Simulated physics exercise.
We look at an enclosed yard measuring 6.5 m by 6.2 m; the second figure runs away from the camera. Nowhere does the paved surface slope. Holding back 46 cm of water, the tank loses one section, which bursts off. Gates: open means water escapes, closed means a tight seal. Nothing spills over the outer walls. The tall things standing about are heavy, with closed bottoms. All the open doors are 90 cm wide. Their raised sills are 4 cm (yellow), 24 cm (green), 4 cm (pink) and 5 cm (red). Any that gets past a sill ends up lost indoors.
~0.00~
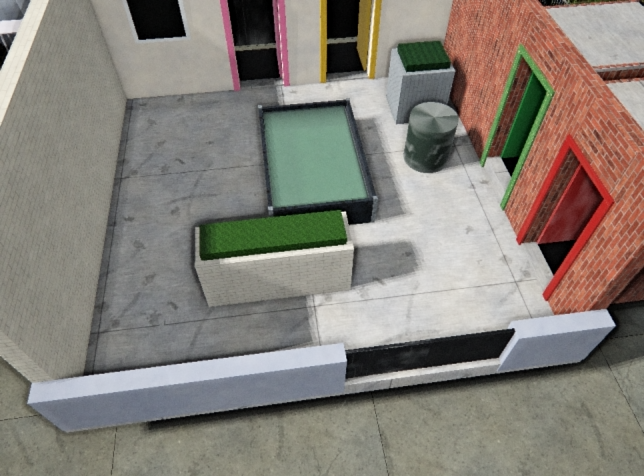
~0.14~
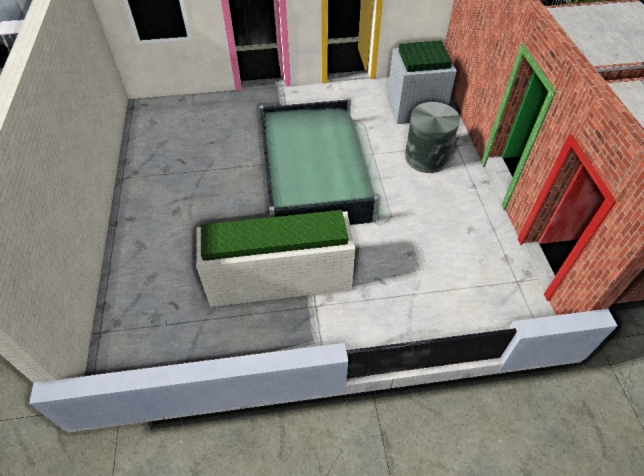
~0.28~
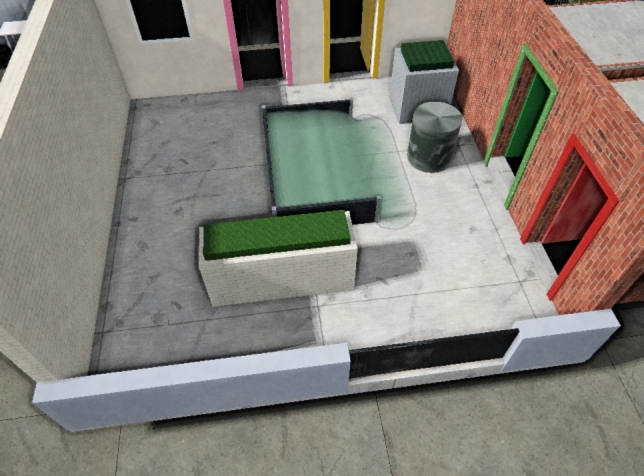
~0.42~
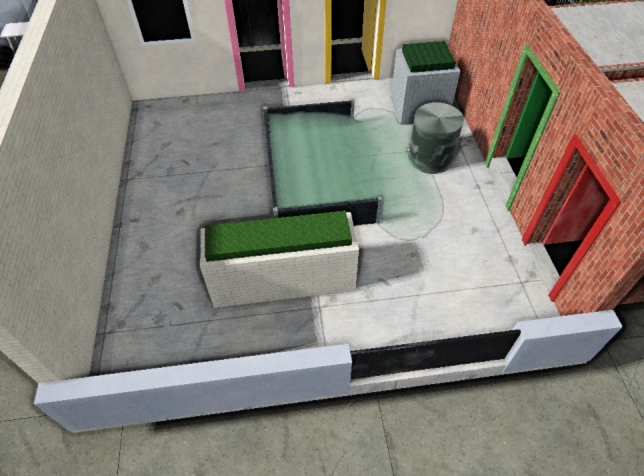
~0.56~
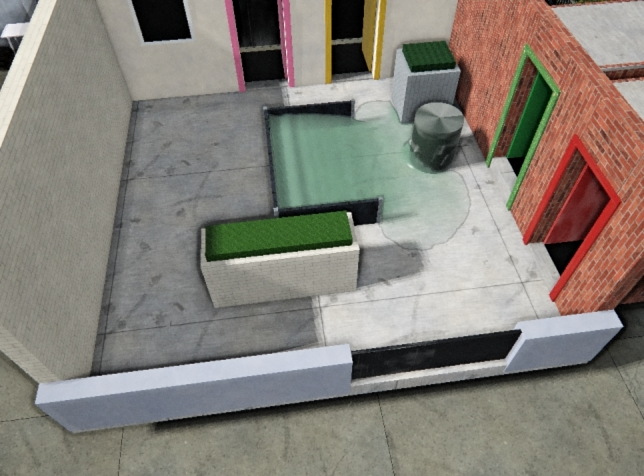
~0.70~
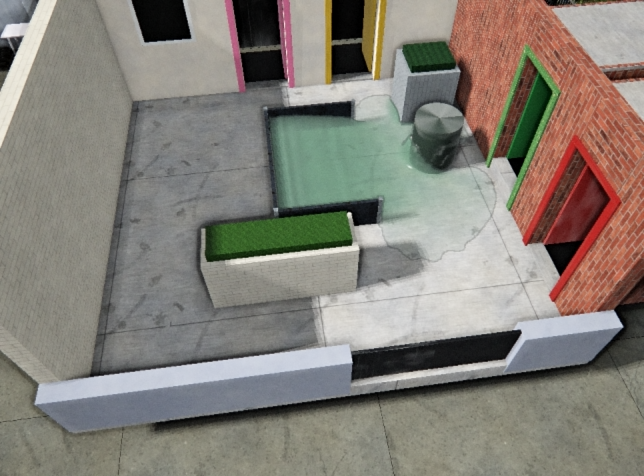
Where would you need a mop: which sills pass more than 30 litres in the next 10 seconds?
In order: At the yellow door the inflow will be out of bounds; at the green door the inflow will be within bounds; at the pink door the inflow will be within bounds; at the red door the inflow will be out of bounds.
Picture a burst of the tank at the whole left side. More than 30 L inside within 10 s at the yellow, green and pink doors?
Then yellow does not exceed it, green does not exceed it, pink does not exceed it.
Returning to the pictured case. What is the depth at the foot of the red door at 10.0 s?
Some 5.0 centimetres of depth.
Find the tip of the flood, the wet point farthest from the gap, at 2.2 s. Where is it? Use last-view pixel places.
About pixel (563, 340).
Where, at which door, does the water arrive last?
Pink.
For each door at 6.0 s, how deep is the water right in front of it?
In cm: Yellow 7, green 5, pink 4, red 8.
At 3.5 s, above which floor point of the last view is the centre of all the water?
I'd say somewhere around (412, 188).
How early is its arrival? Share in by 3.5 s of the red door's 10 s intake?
I'd say close to 45 percent.
After 1.4 s water covers 20 % of the floor and is deepest (31 cm) near (406, 159); yellow door 3 cm at the sill, 0 L in, green door 23 cm at the sill, 1 L in, pink door not reached, red door not reached.
After 2.2 s water covers 30 % of the floor and is deepest (28 cm) near (465, 133); yellow door 10 cm at the sill, 13 L in, green door 24 cm at the sill, 4 L in, pink door not reached, red door 12 cm at the sill, 5 L in.
After 3.5 s water covers 40 % of the floor and is deepest (26 cm) near (563, 340); yellow door 12 cm at the sill, 67 L in, green door 12 cm at the sill, 5 L in, pink door 2 cm at the sill, 0 L in, red door 10 cm at the sill, 32 L in.
After 6.0 s water covers 70 % of the floor and is deepest (13 cm) near (95, 351); yellow door 7 cm at the sill, 110 L in, green door 5 cm at the sill, 5 L in, pink door 4 cm at the sill, 0 L in, red door 8 cm at the sill, 62 L in.
After 10.0 s water covers 90 % of the floor and is deepest (8 cm) near (117, 212); yellow door 5 cm at the sill, 121 L in, green door 6 cm at the sill, 5 L in, pink door 2 cm at the sill, 0 L in, red door 5 cm at the sill, 70 L in.
